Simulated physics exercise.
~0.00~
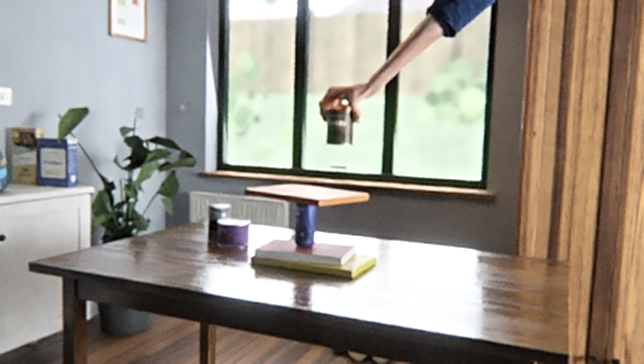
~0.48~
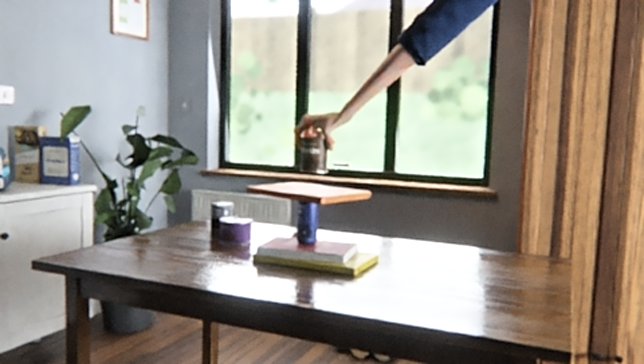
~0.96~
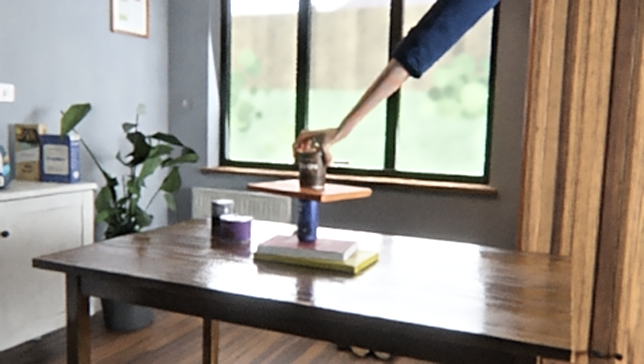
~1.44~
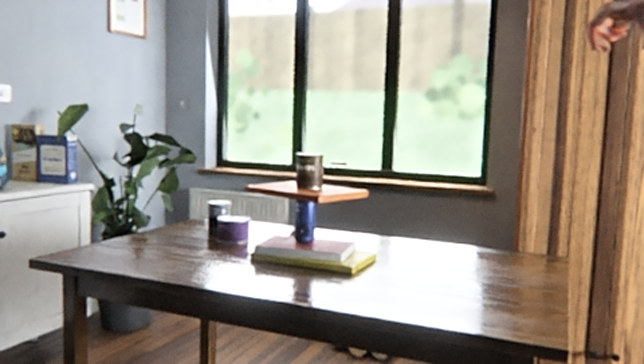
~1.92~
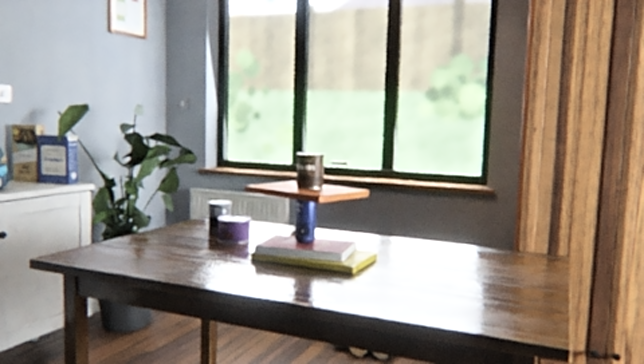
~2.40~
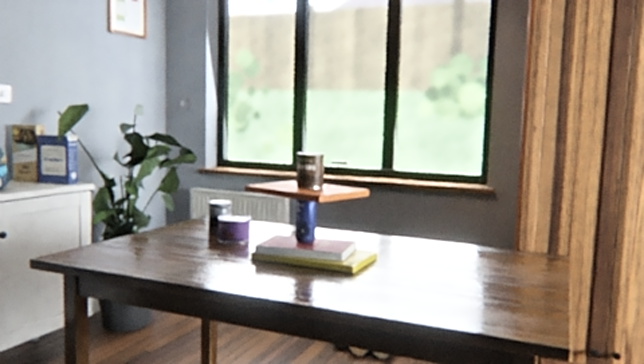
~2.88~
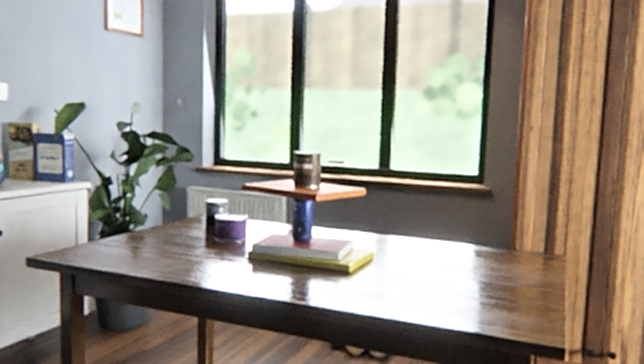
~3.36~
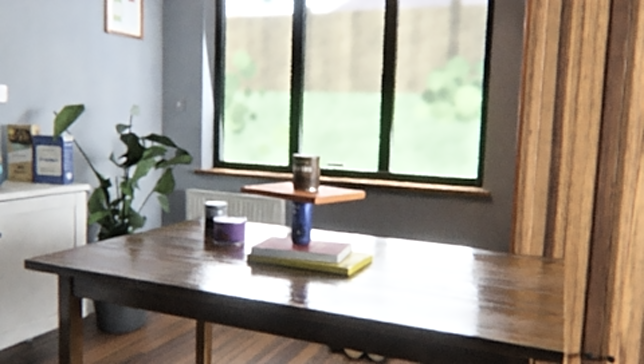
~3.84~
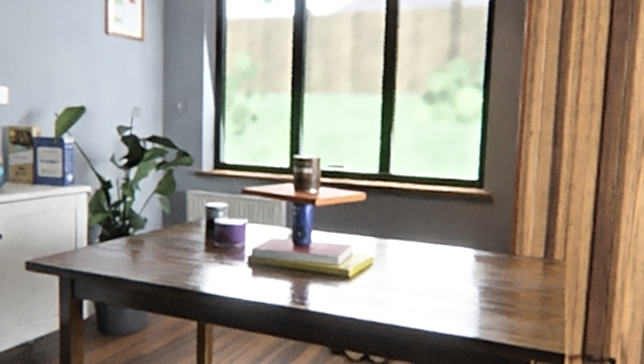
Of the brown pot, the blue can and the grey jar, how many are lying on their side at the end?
None of them are lying on their side. The brown pot, the blue can and the grey jar are all still upright.
